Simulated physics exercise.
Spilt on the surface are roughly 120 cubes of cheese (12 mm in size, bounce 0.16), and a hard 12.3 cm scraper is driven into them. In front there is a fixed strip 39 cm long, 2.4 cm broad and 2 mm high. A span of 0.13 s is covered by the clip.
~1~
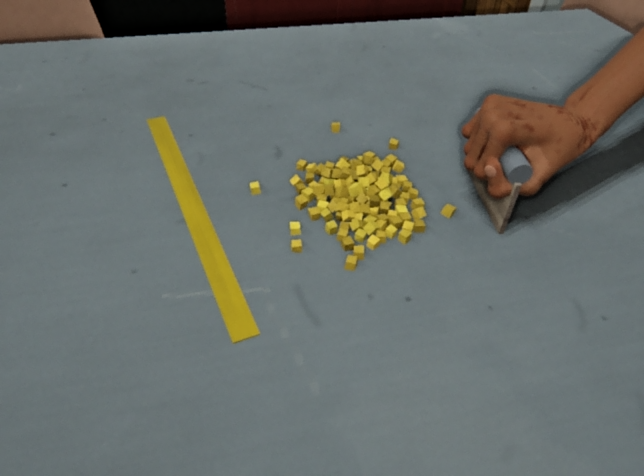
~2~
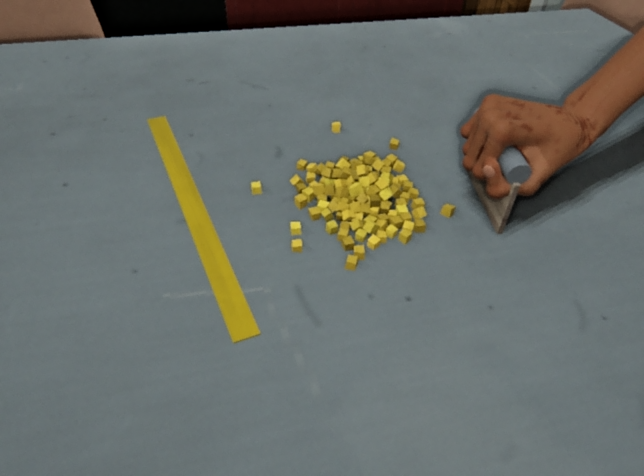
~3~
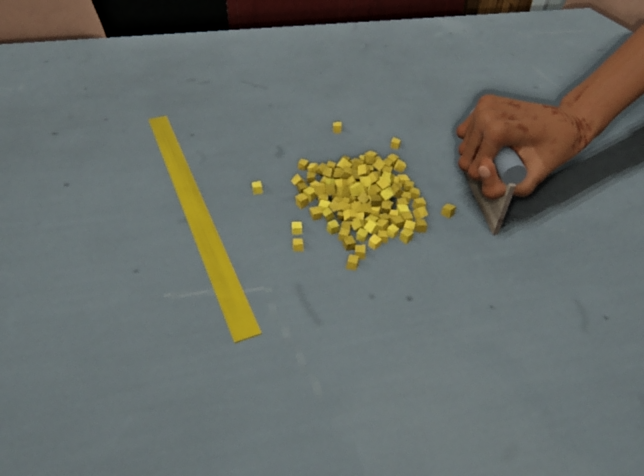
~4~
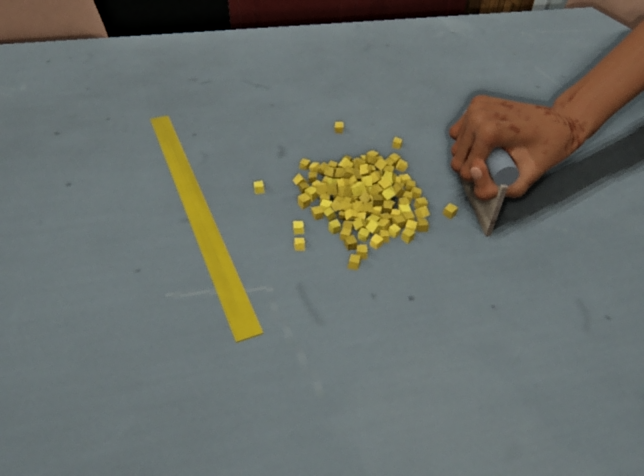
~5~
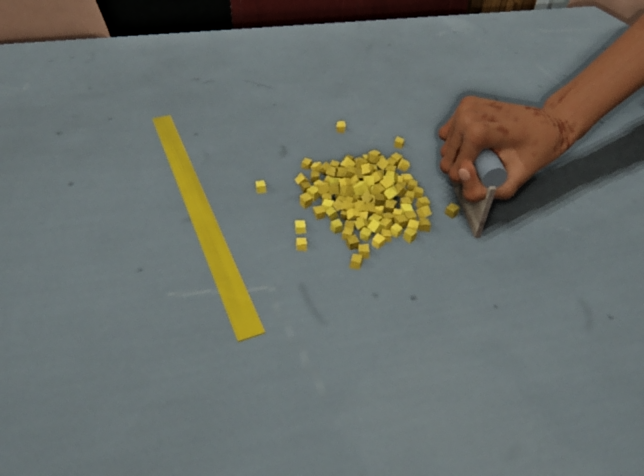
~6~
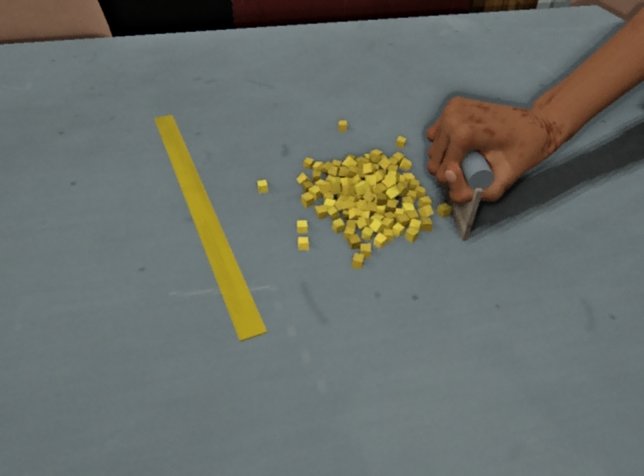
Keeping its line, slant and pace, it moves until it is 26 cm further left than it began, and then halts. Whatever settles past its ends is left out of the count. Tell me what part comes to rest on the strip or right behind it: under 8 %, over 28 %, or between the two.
Middle band.
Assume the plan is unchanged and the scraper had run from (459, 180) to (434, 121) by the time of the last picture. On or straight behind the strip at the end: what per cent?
Above 10.
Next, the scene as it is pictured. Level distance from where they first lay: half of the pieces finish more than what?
Roughly 14 cm.
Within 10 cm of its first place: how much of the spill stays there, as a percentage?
35% or so.
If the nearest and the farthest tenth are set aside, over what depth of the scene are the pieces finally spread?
Some 18 cm.
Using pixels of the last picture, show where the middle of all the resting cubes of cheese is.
Around (244, 200).
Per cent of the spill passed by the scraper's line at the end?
Estimate: Close to 35 %.
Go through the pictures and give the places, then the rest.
The first frame shows scraper from (514, 192) to (479, 131); moved 0.0 cm; pieces shifted so far, 0; middle of the spill at (355, 190); strip at (191, 202).
The second frame shows scraper from (513, 192) to (478, 131); moved 0.2 cm; pieces shifted so far, 0; middle of the spill at (356, 190).
The third frame shows scraper from (508, 193) to (475, 132); moved 0.9 cm; pieces shifted so far, 0; middle of the spill at (357, 189).
The fourth frame shows scraper from (501, 194) to (468, 132); moved 1.9 cm; pieces shifted so far, 0; middle of the spill at (359, 189).
The fifth frame shows scraper from (489, 196) to (458, 133); moved 3.4 cm; pieces shifted so far, 0; middle of the spill at (361, 189).
The sixth frame shows scraper from (476, 198) to (447, 135); moved 5.1 cm; pieces shifted so far, 1; middle of the spill at (362, 188); strip at (198, 201).
Then, 0.20 s after the last picture, scraper 18 cm from its start, spill 17 cm wide; elsewhere 100 %.
Then, 0.41 s after the last picture, scraper 26 cm from its start, spill 21 cm wide; on or straight behind the strip 20 %, elsewhere 80 %.
Then, 0.58 s after the last picture, scraper 26 cm from its start, spill 22 cm wide; on or straight behind the strip 20 %, elsewhere 80 %.
In the end, on or straight behind the strip 20 %, elsewhere 80 %.
